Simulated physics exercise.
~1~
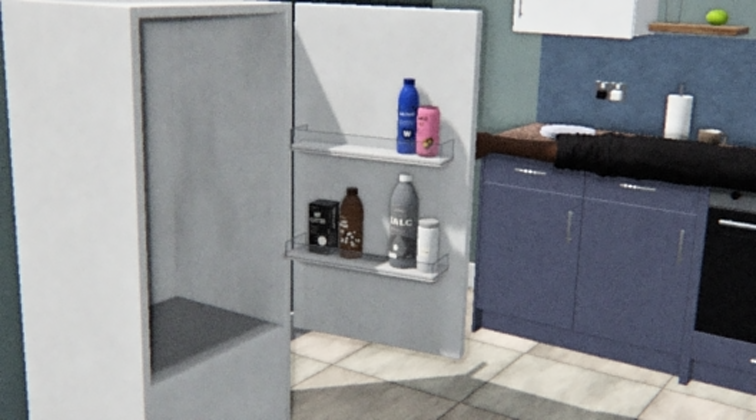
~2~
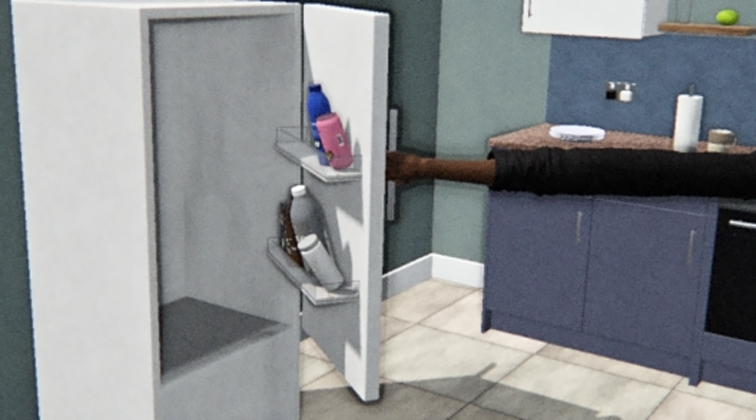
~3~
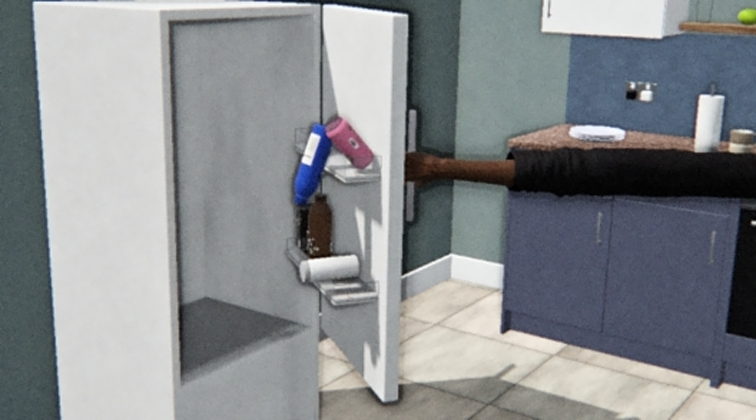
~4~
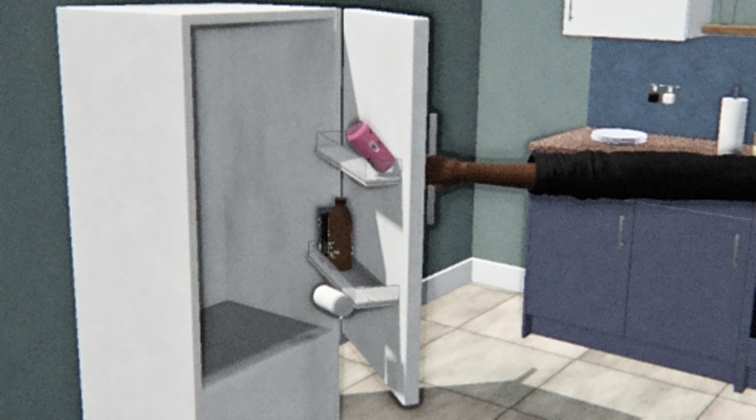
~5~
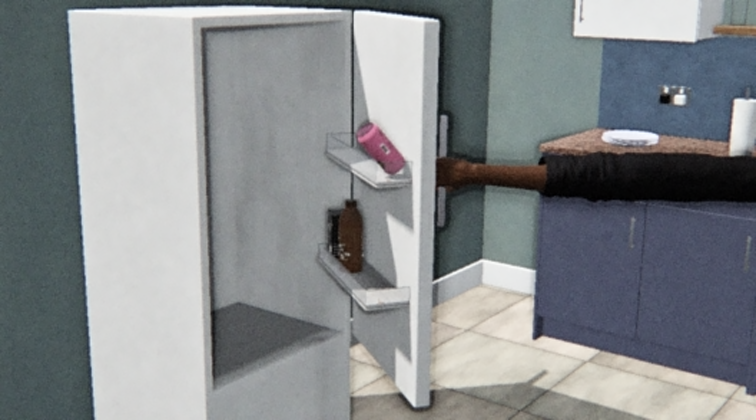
A white fridge door stands wide open in a kitchen with blue cabinets, seen from in front of the empty white cabinet. Its upper rack holds a blue bottle and a pink can; the lower one holds a black carton, a brown bottle, a grey bottle and a white jar. A dark-sleeved arm at right swings the door partway shut and it stops, tipping several items. The grey bottle leaves the rack, the blue bottle tumbles upside down and disappears, and the white jar rolls off. The pink can ends leaning above, with the brown bottle and carton still standing below.
